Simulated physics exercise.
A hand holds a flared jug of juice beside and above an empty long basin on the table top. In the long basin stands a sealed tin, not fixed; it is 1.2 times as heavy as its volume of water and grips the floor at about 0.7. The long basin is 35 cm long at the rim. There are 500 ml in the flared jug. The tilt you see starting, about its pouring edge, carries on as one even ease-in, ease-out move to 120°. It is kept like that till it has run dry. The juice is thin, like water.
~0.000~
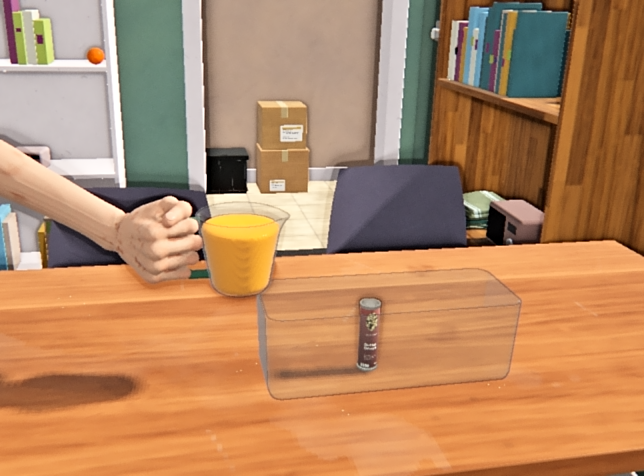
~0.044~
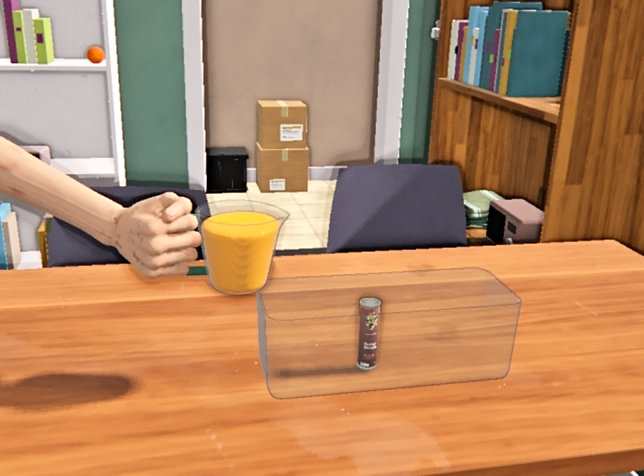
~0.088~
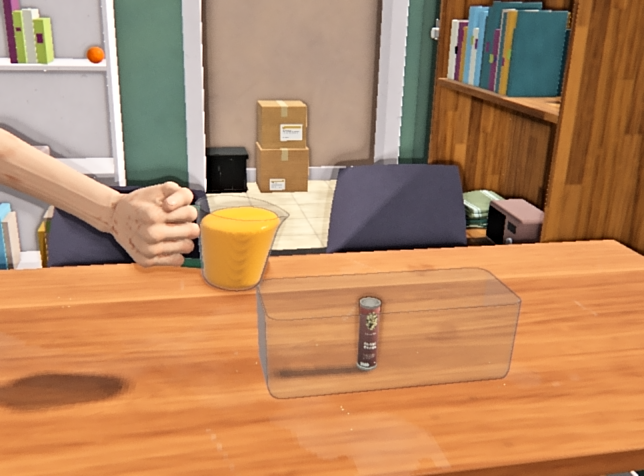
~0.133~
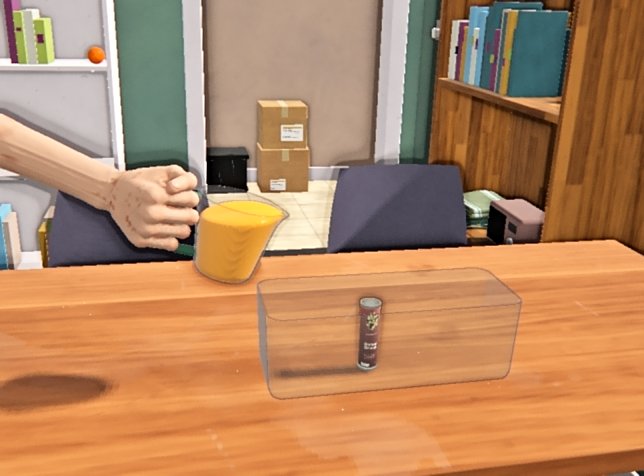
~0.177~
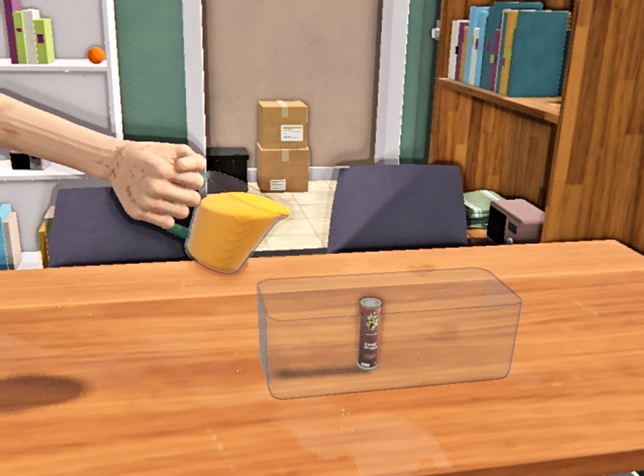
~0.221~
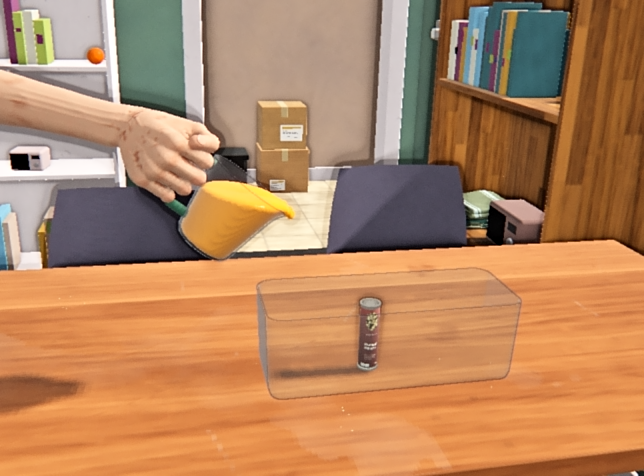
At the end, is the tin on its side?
The tin goes over.
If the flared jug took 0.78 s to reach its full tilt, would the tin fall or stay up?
Then it falls.
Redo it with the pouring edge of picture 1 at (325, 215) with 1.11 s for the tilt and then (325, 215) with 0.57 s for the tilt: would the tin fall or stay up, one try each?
First it remains upright; then it remains upright.
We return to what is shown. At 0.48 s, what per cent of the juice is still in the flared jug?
Some 42 per cent.
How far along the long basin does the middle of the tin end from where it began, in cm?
About 6.5 cm.
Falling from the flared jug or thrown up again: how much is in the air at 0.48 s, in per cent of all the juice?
Some 48 per cent.
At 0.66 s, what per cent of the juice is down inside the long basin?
Near 88 in a hundred.
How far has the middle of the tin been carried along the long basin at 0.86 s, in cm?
About 11 cm.
Then, 0.48 s in, the tilt is 112° and 42 per cent is still to pour; the tin stands where it began.
Then, 0.66 s in, the tilt is 120° and 0 per cent is still to pour; the tin leans 22°.
Then, 0.86 s in, the tilt is 120° and 0 per cent is still to pour; the tin leans 26°.
Then, 1.07 s in, the tilt is 120° and 0 per cent is still to pour; the tin lies on its side.
Finally, the tin lies on its side.
